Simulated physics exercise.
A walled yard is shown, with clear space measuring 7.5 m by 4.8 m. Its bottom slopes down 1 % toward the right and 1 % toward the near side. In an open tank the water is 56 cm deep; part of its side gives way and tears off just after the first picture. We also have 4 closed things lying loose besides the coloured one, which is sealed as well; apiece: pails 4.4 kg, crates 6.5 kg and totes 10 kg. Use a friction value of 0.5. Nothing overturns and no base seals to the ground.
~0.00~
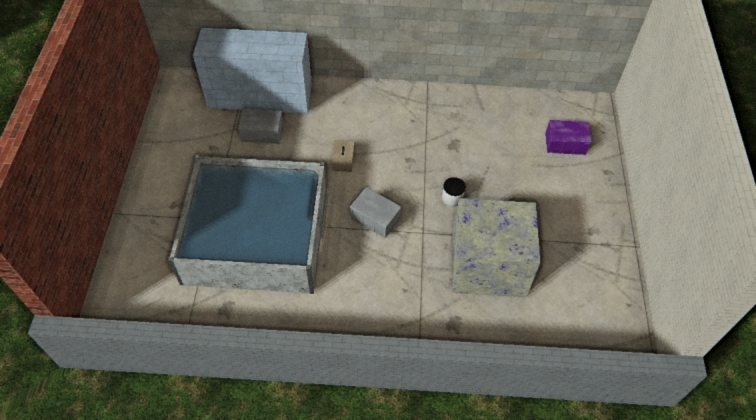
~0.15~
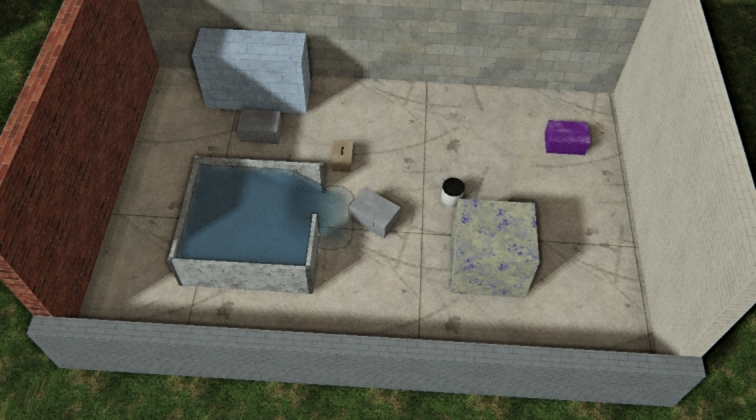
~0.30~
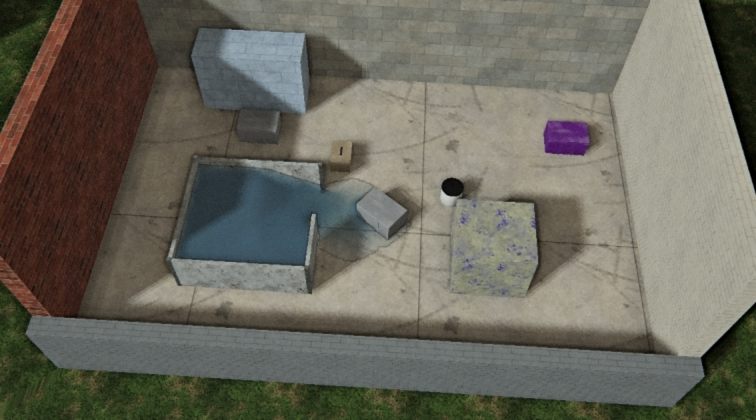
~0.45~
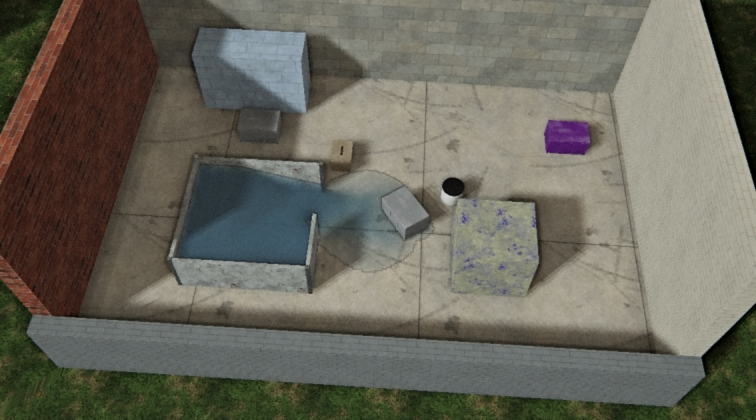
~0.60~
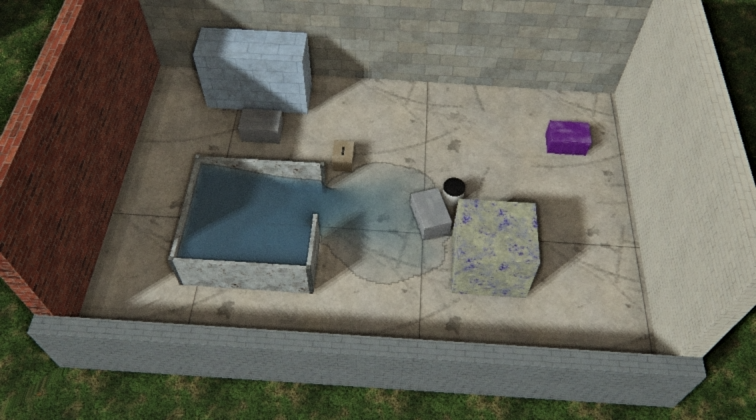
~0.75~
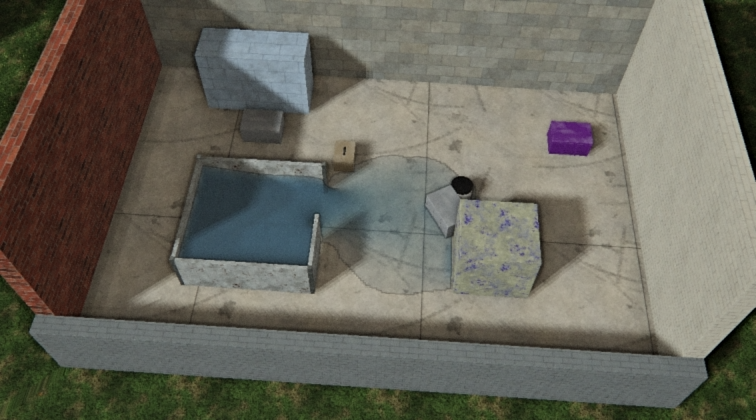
In a walled yard, part of an open tank's right side gave way, and water spread across the ground, pushing a grey box right against a speckled block and nudging a small black-topped container.
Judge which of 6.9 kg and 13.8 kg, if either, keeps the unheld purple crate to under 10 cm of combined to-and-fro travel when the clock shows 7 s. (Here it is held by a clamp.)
Lightweight and heavyweight both lose.
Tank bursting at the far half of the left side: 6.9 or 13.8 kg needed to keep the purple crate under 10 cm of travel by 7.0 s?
So the lighter pick works.
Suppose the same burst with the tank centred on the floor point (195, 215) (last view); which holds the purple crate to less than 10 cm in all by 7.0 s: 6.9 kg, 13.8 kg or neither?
Then both masses fall short.
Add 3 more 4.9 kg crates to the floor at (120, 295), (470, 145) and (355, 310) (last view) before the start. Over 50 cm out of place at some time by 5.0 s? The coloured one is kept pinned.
Each in turn: Not that far, further than that, not that far.
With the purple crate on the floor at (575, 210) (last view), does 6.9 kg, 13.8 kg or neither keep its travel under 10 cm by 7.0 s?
Lab note - result: Both options fail.
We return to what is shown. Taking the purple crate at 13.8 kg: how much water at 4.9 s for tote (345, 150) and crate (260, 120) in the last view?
Some 1 cm at the first, some 0 cm at the second.
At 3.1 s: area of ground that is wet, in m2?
Wet area: Approx. 21 m2.
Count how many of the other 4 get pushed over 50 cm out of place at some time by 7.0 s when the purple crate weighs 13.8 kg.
By my tally, 2.
After 1.4 s the purple crate would be 0 cm from its start with 6.9 kg and 0 cm from its start with 13.8 kg; 0 cm of water round it then.
After 3.1 s the purple crate would be 70 cm from its start with 6.9 kg and 70 cm from its start with 13.8 kg; 13 cm of water round it then.
After 4.9 s the purple crate would be 78 cm from its start with 6.9 kg and 74 cm from its start with 13.8 kg; 10 cm of water round it then.
After 7.0 s the purple crate would be 148 cm from its start with 6.9 kg and 135 cm from its start with 13.8 kg; 7 cm of water round it then.
